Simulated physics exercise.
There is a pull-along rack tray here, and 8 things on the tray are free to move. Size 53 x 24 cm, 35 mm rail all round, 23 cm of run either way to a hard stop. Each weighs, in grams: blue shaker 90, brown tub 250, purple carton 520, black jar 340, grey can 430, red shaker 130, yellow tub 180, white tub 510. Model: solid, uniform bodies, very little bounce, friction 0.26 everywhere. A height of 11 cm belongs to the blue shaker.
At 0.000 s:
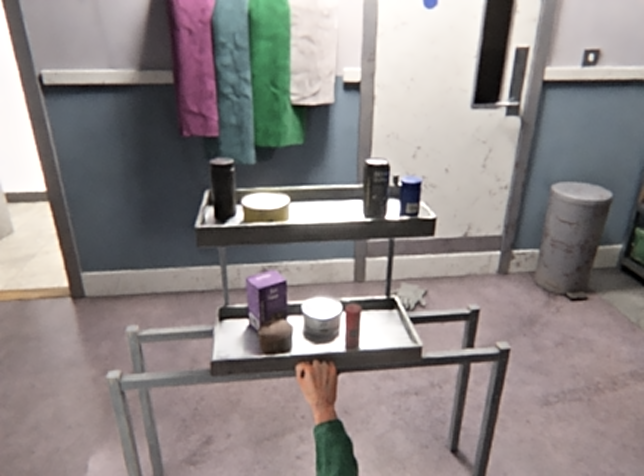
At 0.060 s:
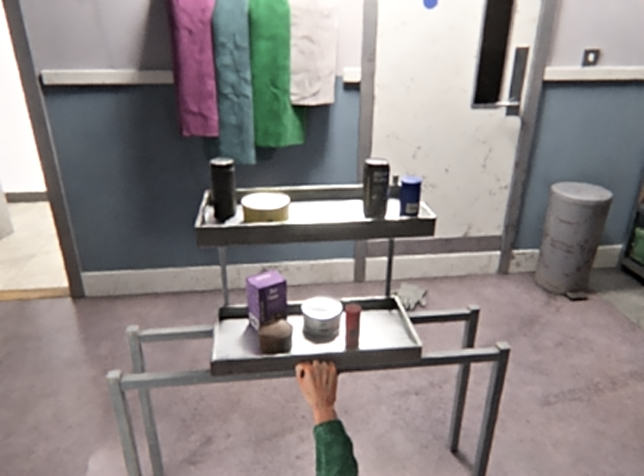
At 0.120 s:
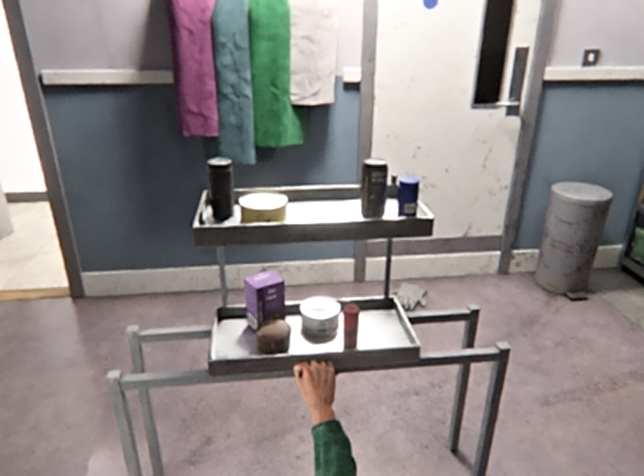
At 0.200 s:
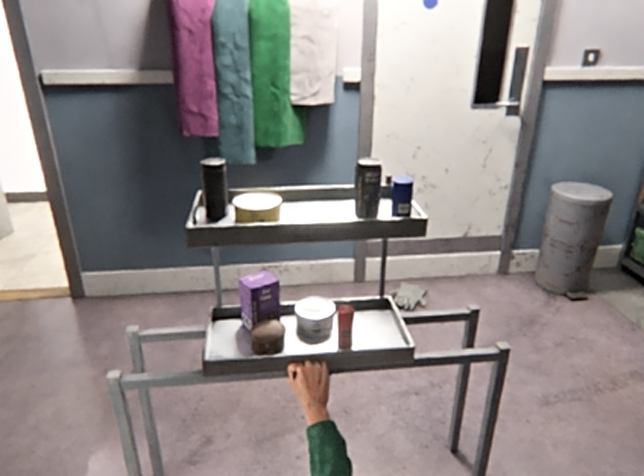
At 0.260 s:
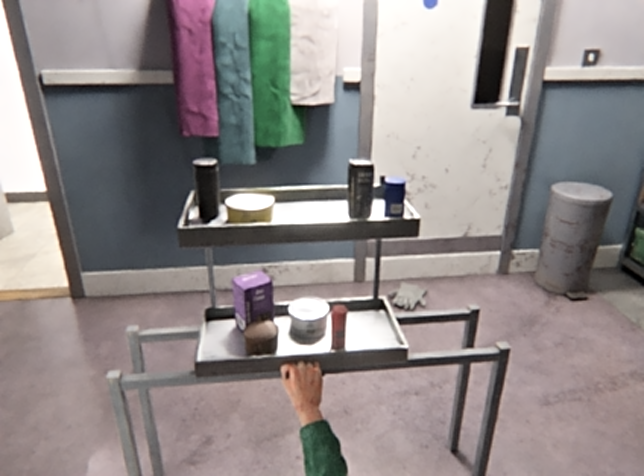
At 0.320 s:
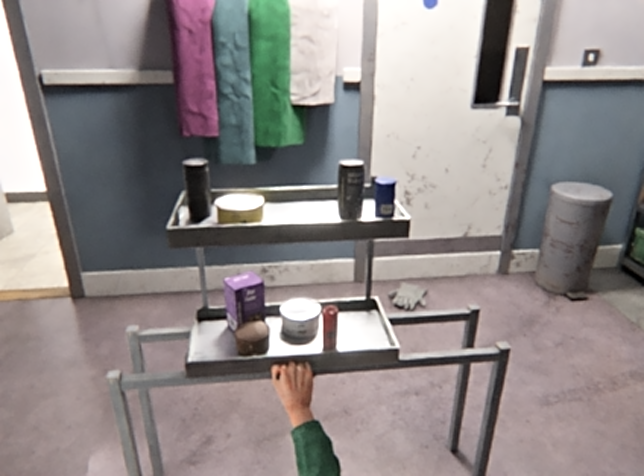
A two-level metal rack tray, gripped at its front edge by a green-sleeved hand, sits over a grey frame in a worn room with hanging cloths and a pale door, seen from slightly above. Black jar, yellow tub, grey can and blue shaker line the upper level; purple carton, brown tub, white tub and red shaker stand below. After barely moving at first, the tray slides slightly left with the hand and its items, while the view stays still.
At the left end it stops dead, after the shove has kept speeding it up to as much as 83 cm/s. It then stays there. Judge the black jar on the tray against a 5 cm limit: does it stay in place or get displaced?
My guess is it ends up close to its start.
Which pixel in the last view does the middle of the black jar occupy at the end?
End position: Roughly (122, 191).
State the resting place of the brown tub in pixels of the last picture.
Look near (145, 347) and you'll find it.
Around 0.62 s, tray moved 23 cm left; black jar at 6° to upright near (118, 191); blue shaker shifted 3 cm; grey can shifted 3 cm.
Around 0.72 s, tray moved 23 cm left; black jar at 10° to upright near (117, 190); blue shaker shifted 9 cm; grey can shifted 9 cm.
Around 0.82 s, tray moved 23 cm left; black jar at 4° to upright near (124, 190); red shaker shifted 12 cm; blue shaker shifted 12 cm.
Finally (2.2 s), not toppled but over 5 cm from the start, blue shaker, brown tub, purple carton, grey can, red shaker and white tub; the other 2 still in place (within 5 cm). In the last view, black jar near (122, 191).
